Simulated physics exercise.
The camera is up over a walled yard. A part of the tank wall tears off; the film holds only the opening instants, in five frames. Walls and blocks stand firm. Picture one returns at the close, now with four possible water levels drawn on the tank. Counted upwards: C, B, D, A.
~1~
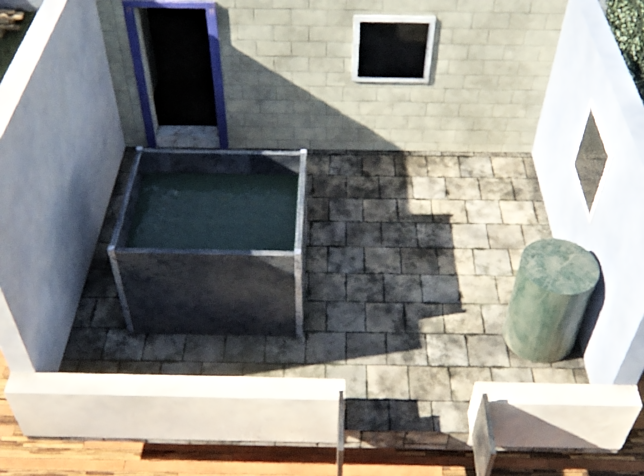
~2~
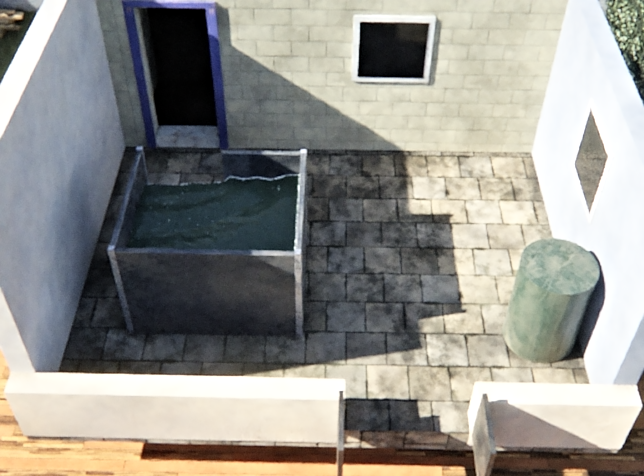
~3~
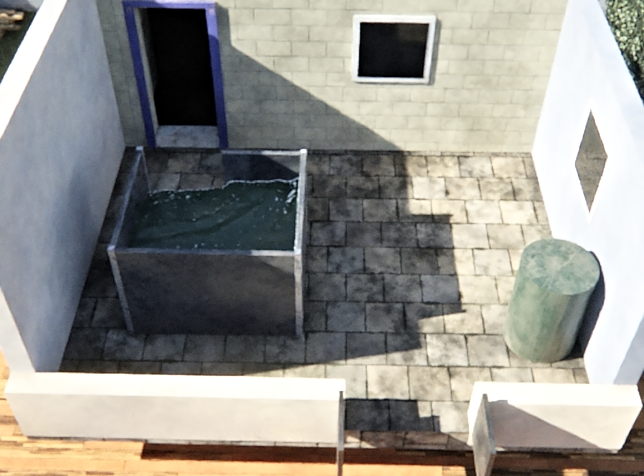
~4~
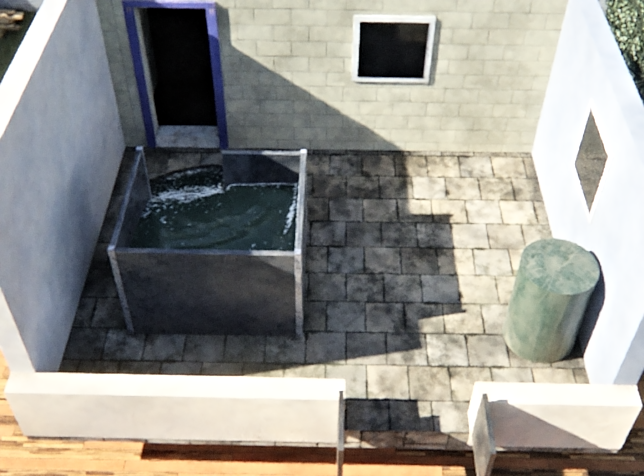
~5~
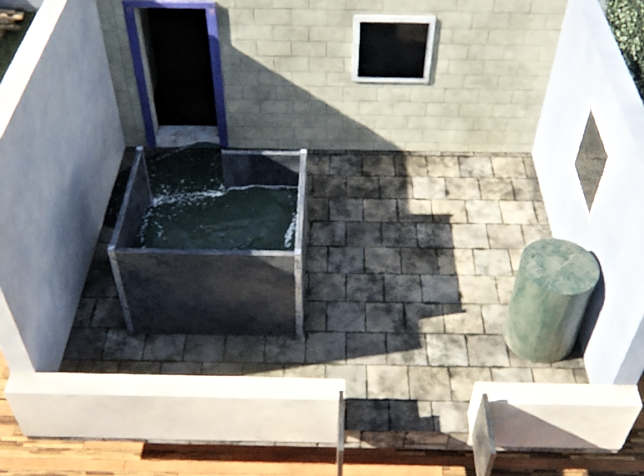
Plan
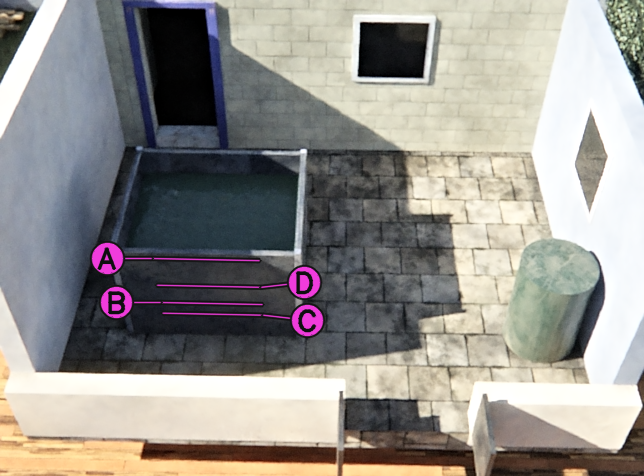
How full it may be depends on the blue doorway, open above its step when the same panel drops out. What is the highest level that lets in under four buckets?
I would pick line C.
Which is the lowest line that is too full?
Line B.
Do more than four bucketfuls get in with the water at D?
Yes, it does.
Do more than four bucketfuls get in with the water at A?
Yes.
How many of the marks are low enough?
One.
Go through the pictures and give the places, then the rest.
In the first frame, water in the tank at rest, its middle at (216, 218); foot of the blue doorway at (189, 147); open gate at (411, 378).
In the second frame, water covers 1 % of the ground, its front hidden from here.
In the third frame, water covers 4 % of the ground, its front hidden from here.
In the fourth frame, water covers 8 % of the ground, its front hidden from here.
In the fifth frame, water covers 15 % of the ground, its front hidden from here.
In magenta, A at (205, 259); B at (211, 303); C at (212, 314); D at (209, 286); from the bottom up C, B, D, A.
With A, dozens of bucketfuls pour in.
With B, about 9 bucketfuls get in.
With C, a splash gets over, under a bucket.
With D, dozens of bucketfuls pour in.
